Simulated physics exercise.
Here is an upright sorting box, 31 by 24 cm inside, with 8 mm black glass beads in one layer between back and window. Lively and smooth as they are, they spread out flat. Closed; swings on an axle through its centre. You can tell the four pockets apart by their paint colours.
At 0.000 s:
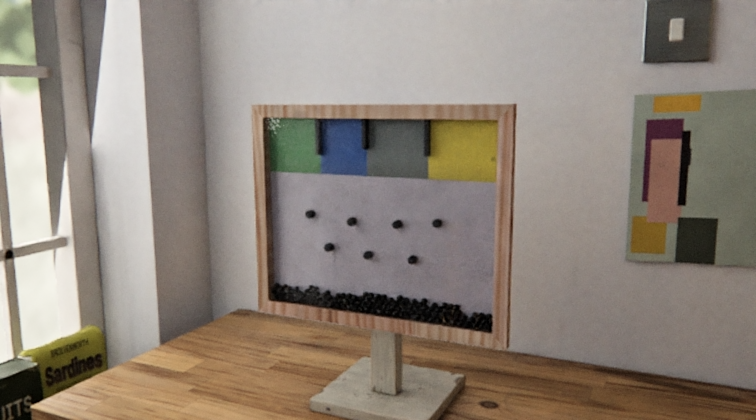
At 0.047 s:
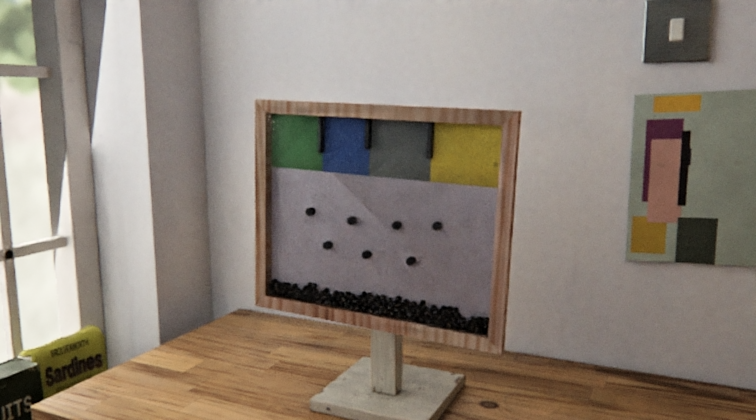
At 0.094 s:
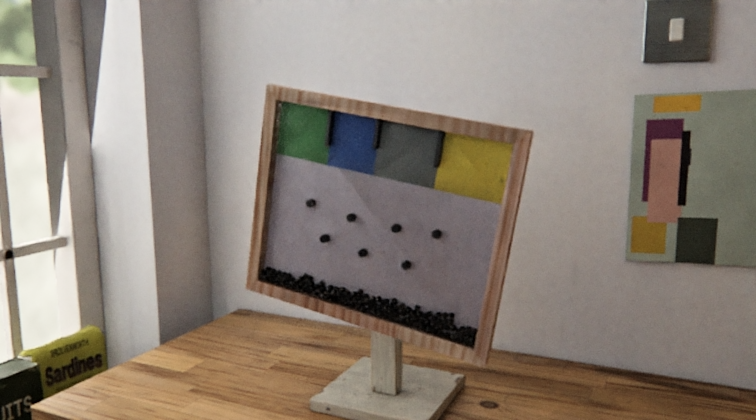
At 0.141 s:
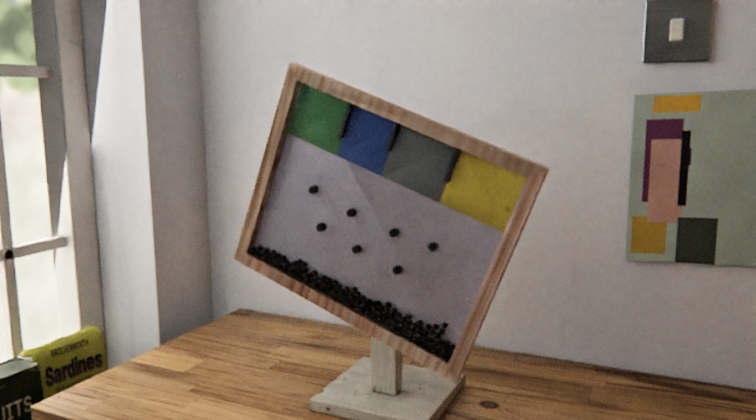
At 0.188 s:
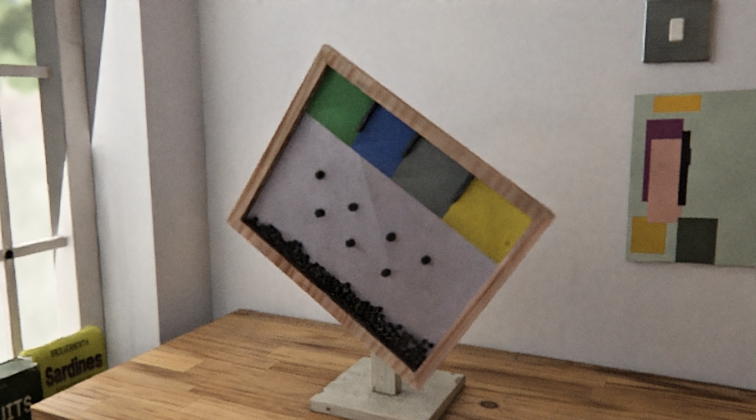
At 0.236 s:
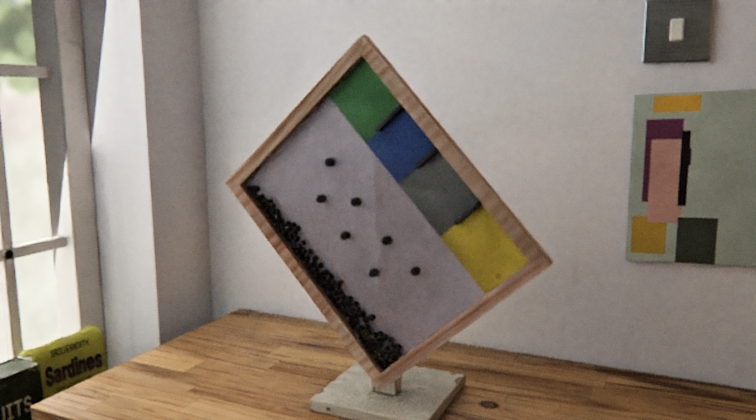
Wood-framed panel on a stand rotating clockwise from level to a steep slant, black beads shifting along its lower edge.
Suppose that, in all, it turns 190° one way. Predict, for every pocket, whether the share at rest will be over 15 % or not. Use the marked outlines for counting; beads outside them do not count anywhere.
Blue pocket: Not over; green pocket: Not over; yellow pocket: Over; grey pocket: Over.
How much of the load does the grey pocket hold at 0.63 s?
It works out at roughly 0 per cent.
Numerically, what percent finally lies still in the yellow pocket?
Share: Approx. 70 %.
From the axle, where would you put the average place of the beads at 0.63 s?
I'd put it near 10 centimetres to the left and 8 centimetres below.
After 0.43 s, it stands 104° clockwise; the beads' middle is 10 cm left of and 7 cm below the centre; nothing in the marked areas.
After 0.63 s, it stands 162° clockwise; the beads' middle is 10 cm left of and 8 cm below the centre; yellow 60 %.
After 0.80 s, it has come round 190° clockwise; the beads' middle is 12 cm left of and 6 cm below the centre; yellow 75 %, grey 10 %.
Settled by 2.4 s, it has come round 190° clockwise; blue 0 %, green 0 %, yellow 70 %, grey 25 %.
